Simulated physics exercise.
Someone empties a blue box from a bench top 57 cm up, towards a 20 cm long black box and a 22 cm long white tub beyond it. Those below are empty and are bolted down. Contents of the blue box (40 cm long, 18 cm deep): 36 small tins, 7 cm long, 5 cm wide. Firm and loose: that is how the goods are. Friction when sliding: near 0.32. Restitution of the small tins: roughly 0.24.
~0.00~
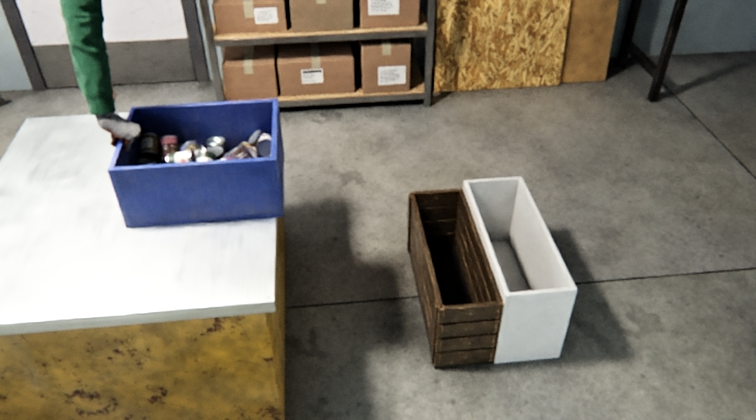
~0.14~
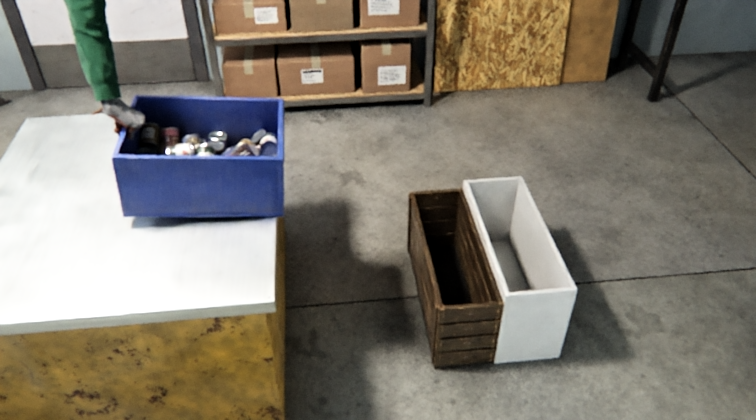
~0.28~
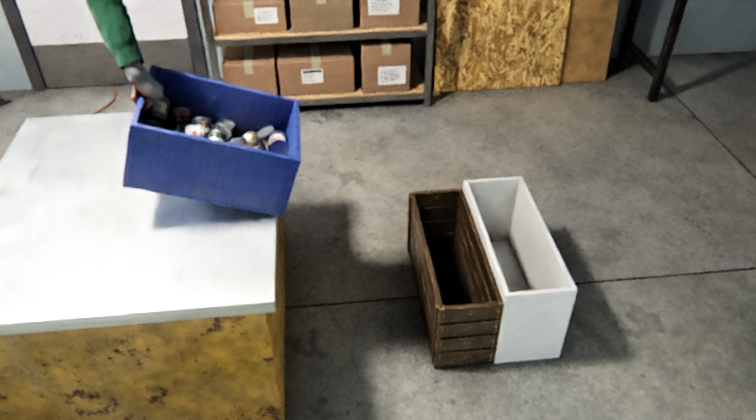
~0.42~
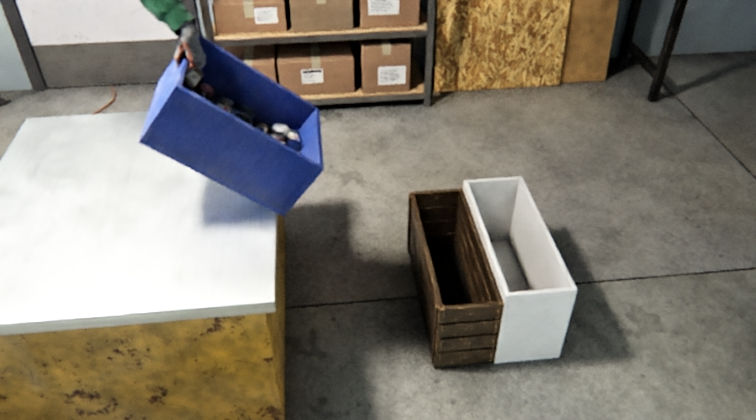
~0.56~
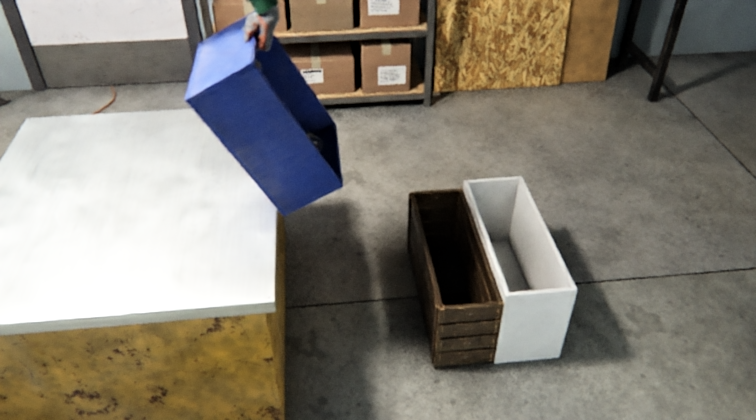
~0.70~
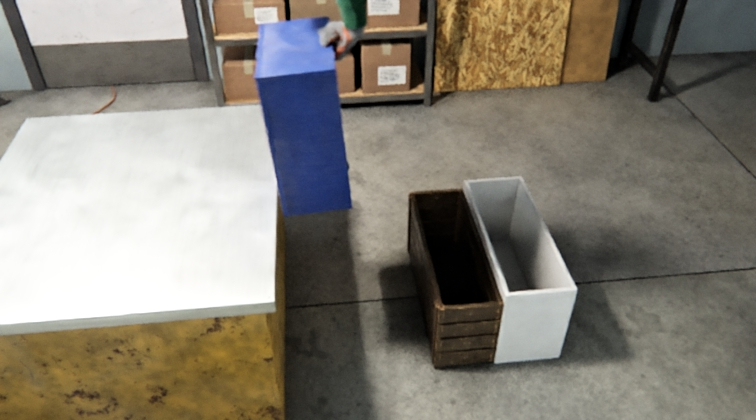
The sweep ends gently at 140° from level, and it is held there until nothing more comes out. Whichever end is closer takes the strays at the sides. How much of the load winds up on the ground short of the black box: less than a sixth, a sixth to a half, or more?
The tally passes half.
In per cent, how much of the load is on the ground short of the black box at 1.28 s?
Share at that moment: About 55 %.
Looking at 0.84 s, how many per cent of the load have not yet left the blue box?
Around 85 per cent of the load.
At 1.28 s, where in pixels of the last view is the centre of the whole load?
Somewhere around (399, 294) in pixels.
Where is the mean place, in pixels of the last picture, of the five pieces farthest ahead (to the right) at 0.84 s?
(384, 182).
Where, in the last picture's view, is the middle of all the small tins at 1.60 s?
Around (401, 306).
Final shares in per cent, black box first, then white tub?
Roughly 30 and 0 per cent.
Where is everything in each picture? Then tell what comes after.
In the first frame (places track the rim corner closest to us here), blue box (113, 168); white tub (510, 294); tipped 0°; all still inside.
In the second frame, blue box (117, 156); tipped 5°.
In the third frame, blue box (136, 124); tipped 19°.
In the fourth frame, blue box (182, 87); tipped 39°.
In the fifth frame, blue box (256, 65); tipped 62°.
In the sixth frame, blue box (336, 73); white tub (510, 294); tipped 86°; all still inside.
After 0.84 s, tilt 109°; 31 still in the blue box and 5 in the air.
After 1.02 s, tilt 131°; 12 still in the blue box, 3 in the black box and 21 in the air.
After 1.28 s, tilt 140°; 9 in the black box, 20 on the ground short of the black box and 7 in the air.
When it is over (at 1.60 s), 10 in the black box and 26 on the ground short of the black box. Asked share, 26 of 36, 72 per cent.
